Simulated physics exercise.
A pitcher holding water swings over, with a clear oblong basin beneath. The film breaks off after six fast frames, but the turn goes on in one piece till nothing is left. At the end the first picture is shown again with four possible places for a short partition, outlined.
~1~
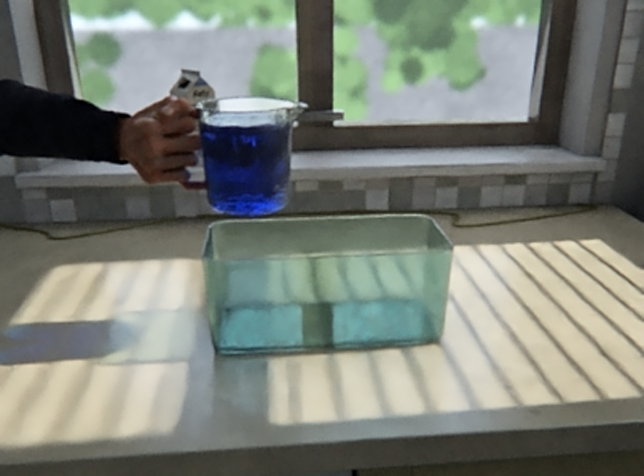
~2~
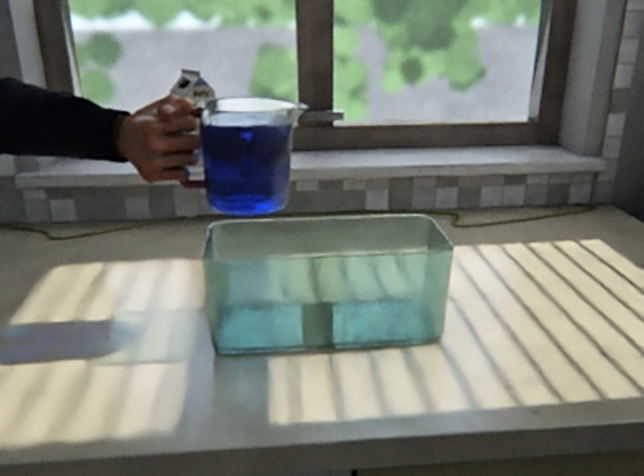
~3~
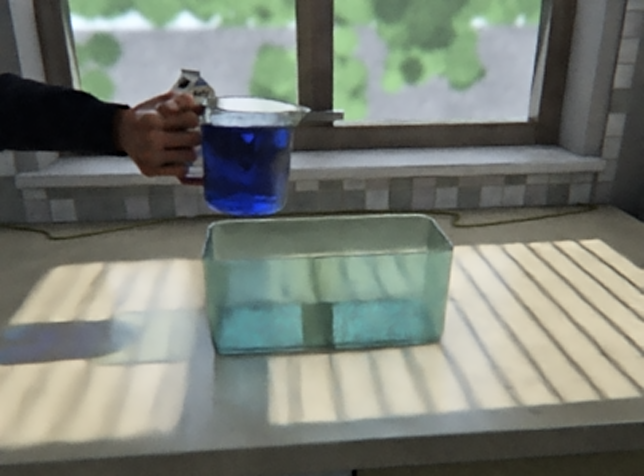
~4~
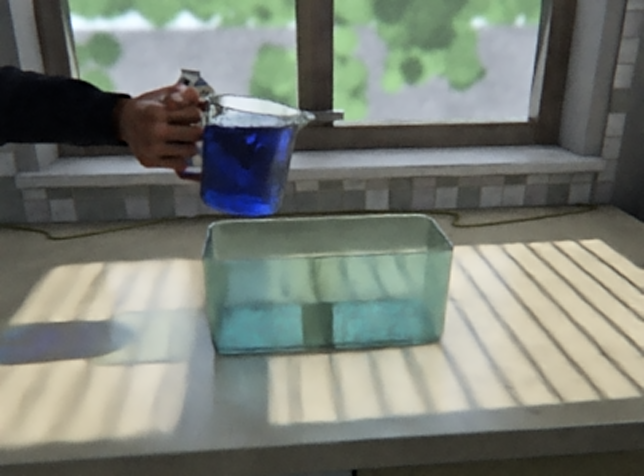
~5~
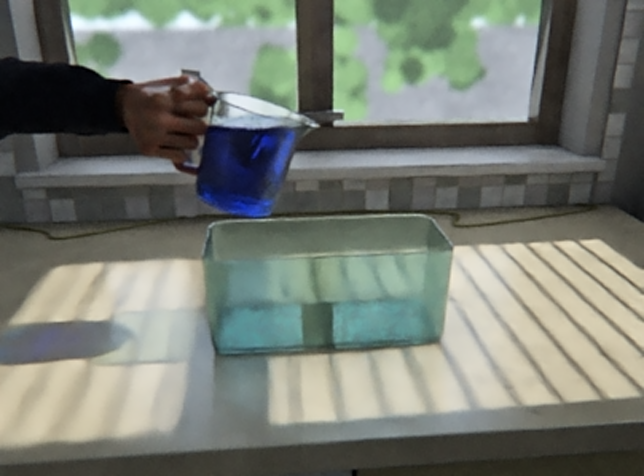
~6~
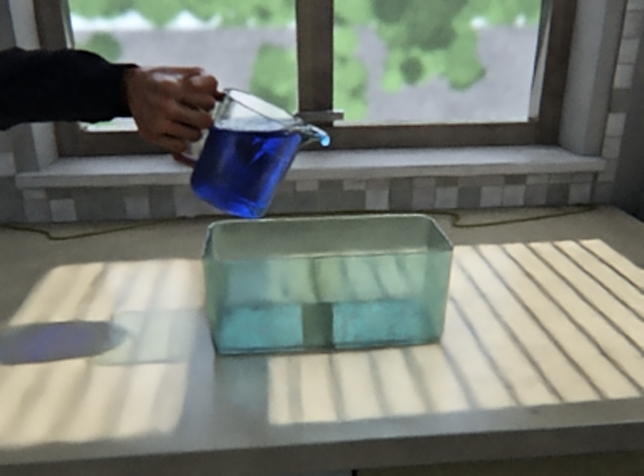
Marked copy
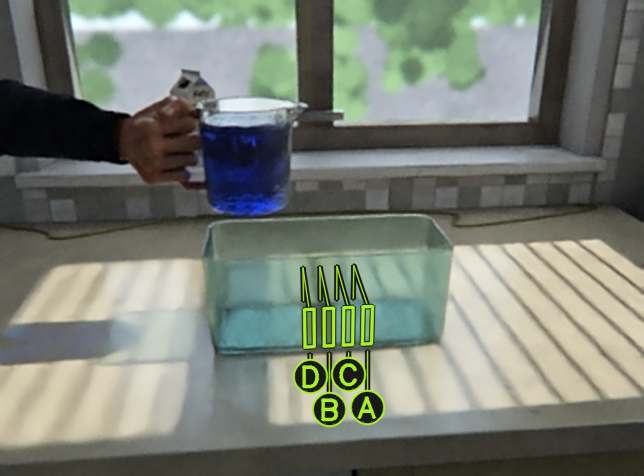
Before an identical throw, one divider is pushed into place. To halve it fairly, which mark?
It is A.
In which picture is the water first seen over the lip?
In picture 6.
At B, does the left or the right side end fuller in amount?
The right one.
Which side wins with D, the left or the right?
More ends on the right.
In lime, A at (367, 351); B at (329, 353); C at (348, 352); D at (310, 354).
If A is chosen, about 48 % ends left of the wall and 52 % right of it.
If B is chosen, about 4 % ends left of the wall and 95 % right of it.
If C is chosen, about 20 % ends left of the wall and 79 % right of it.
If D is chosen, about 1 % ends left of the wall and 99 % right of it.
